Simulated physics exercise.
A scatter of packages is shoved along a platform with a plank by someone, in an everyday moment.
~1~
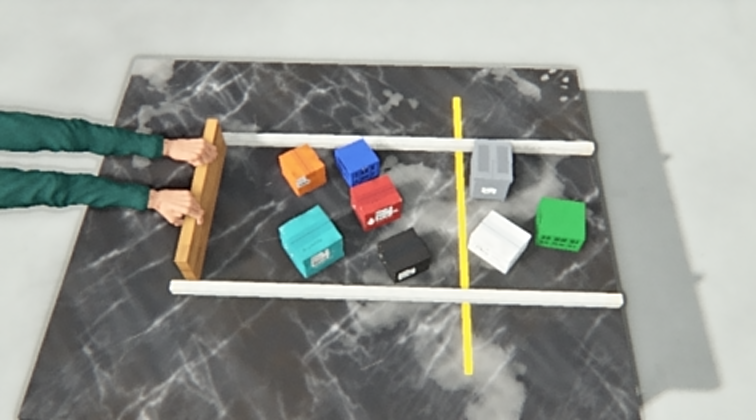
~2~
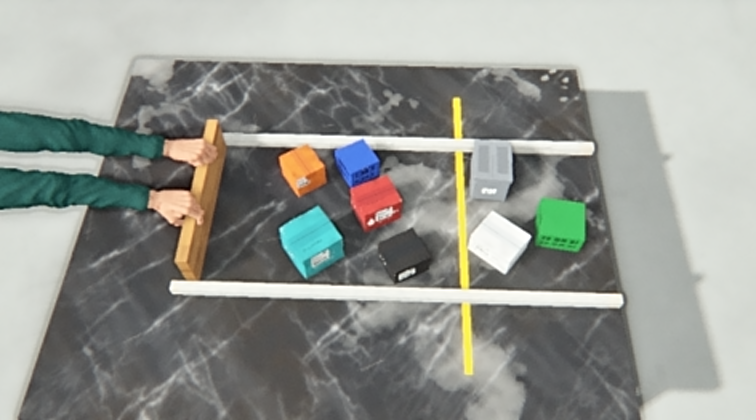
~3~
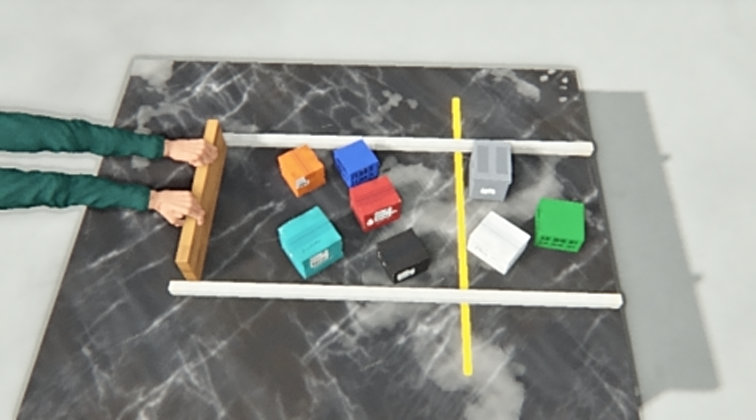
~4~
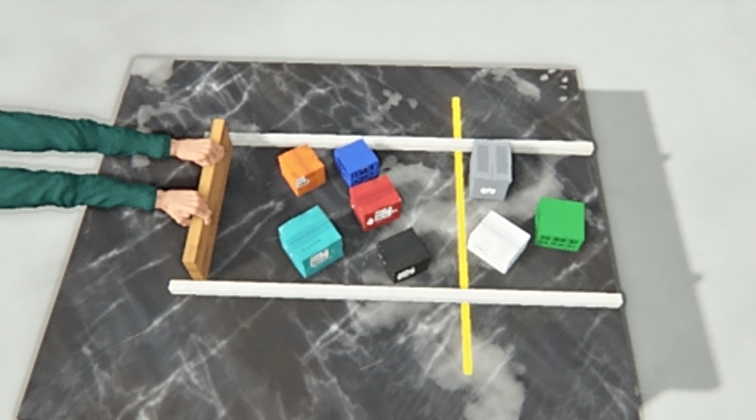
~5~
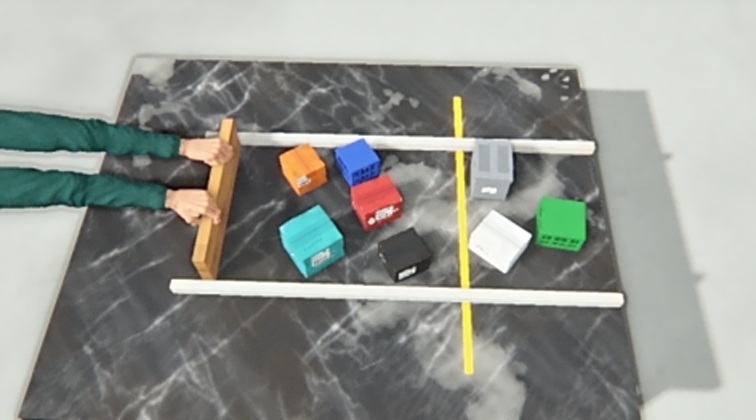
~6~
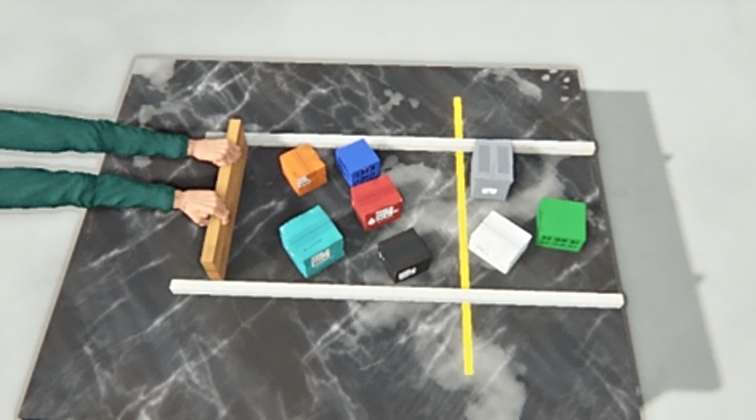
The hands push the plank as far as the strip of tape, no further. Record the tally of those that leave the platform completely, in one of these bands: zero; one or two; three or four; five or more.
No fall happens.
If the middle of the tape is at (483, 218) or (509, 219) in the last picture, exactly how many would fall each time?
Well, you'd get 0 the first time and 1 the second time.
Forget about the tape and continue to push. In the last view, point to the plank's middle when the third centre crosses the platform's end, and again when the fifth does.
I'd put the first at about (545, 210) and the next at about (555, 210).
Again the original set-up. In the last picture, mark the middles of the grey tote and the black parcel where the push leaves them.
The grey tote at (540, 181), the black parcel at (533, 268).
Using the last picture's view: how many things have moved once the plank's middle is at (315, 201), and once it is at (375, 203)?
The count is 3 at the first point and 5 at the second.
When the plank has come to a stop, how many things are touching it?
The figure is 3.
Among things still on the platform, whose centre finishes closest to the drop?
Nearest at the end: The green crate.
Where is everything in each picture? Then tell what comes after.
The first picture shows green crate (560, 224); white parcel (499, 242); grey tote (490, 171); plank (203, 198); tape (462, 218).
The second picture shows white parcel (499, 242); turquoise parcel (312, 243).
The third picture shows grey tote (489, 171); orange parcel (302, 170).
The fourth picture shows green crate (559, 224); plank (210, 198).
The fifth picture shows white parcel (499, 242); blue crate (358, 162).
The sixth picture shows green crate (560, 224); white parcel (499, 242); grey tote (491, 171); plank (227, 198); tape (463, 218).
Soon after, none off yet; green crate at rest near (560, 224); white parcel at rest near (499, 242); grey tote at rest near (491, 171).
At rest, the number that fall off is zero.
